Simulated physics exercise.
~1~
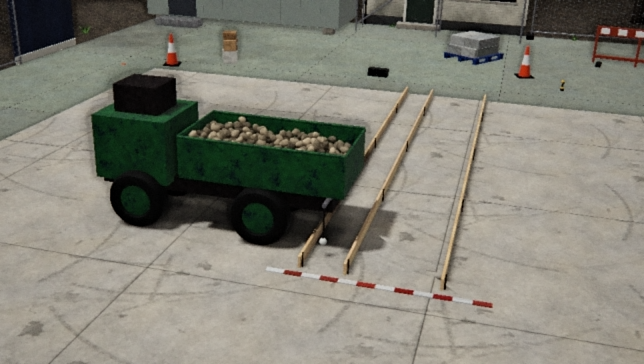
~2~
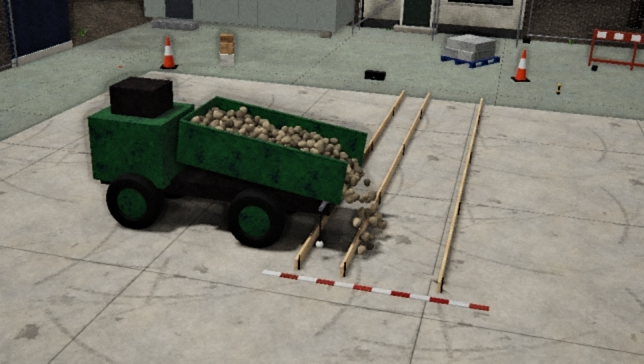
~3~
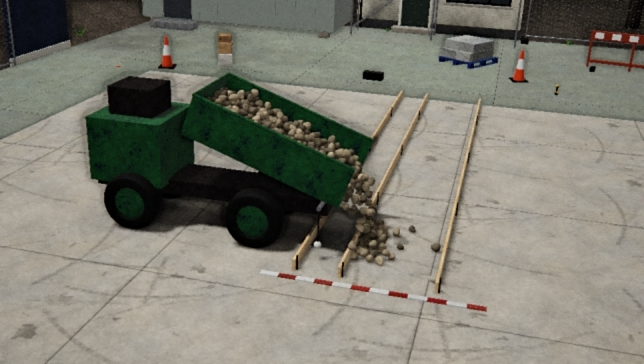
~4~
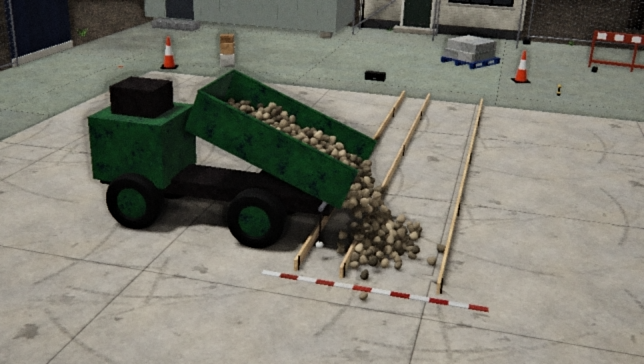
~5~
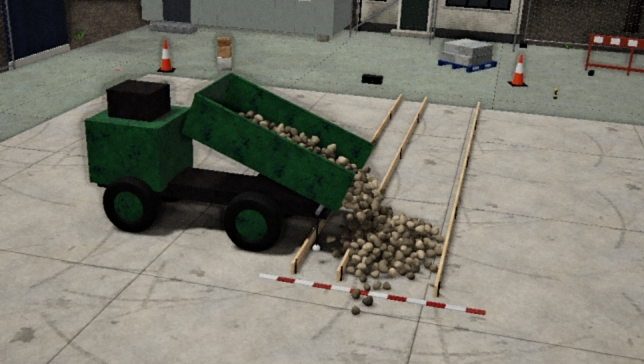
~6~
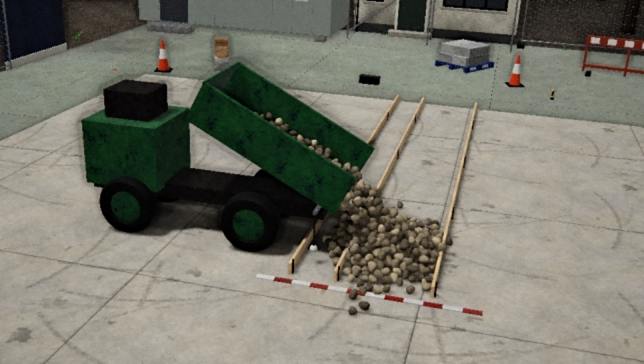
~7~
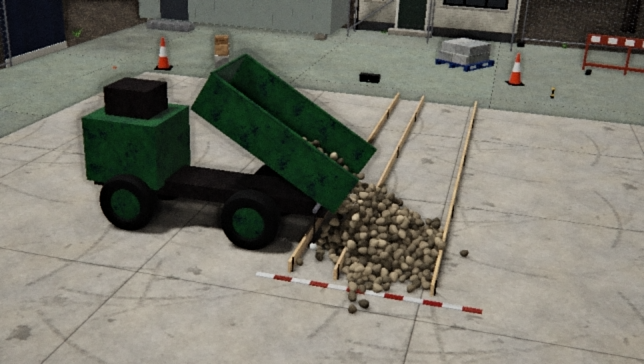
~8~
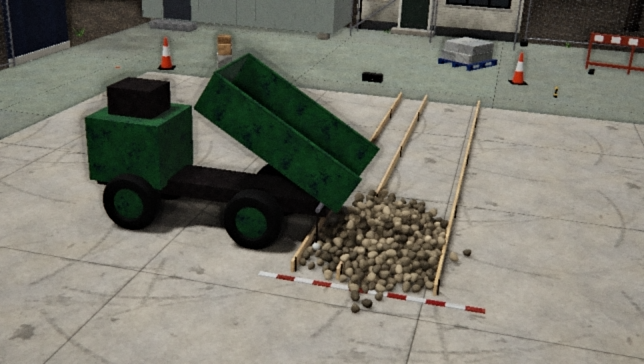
On a concrete yard, a green tipper truck raised its loaded bed in stages, and round stones poured off the back between wooden planks, a few rolling past a red-and-white striped staff, until the bed was empty and the stones lay in a heap.
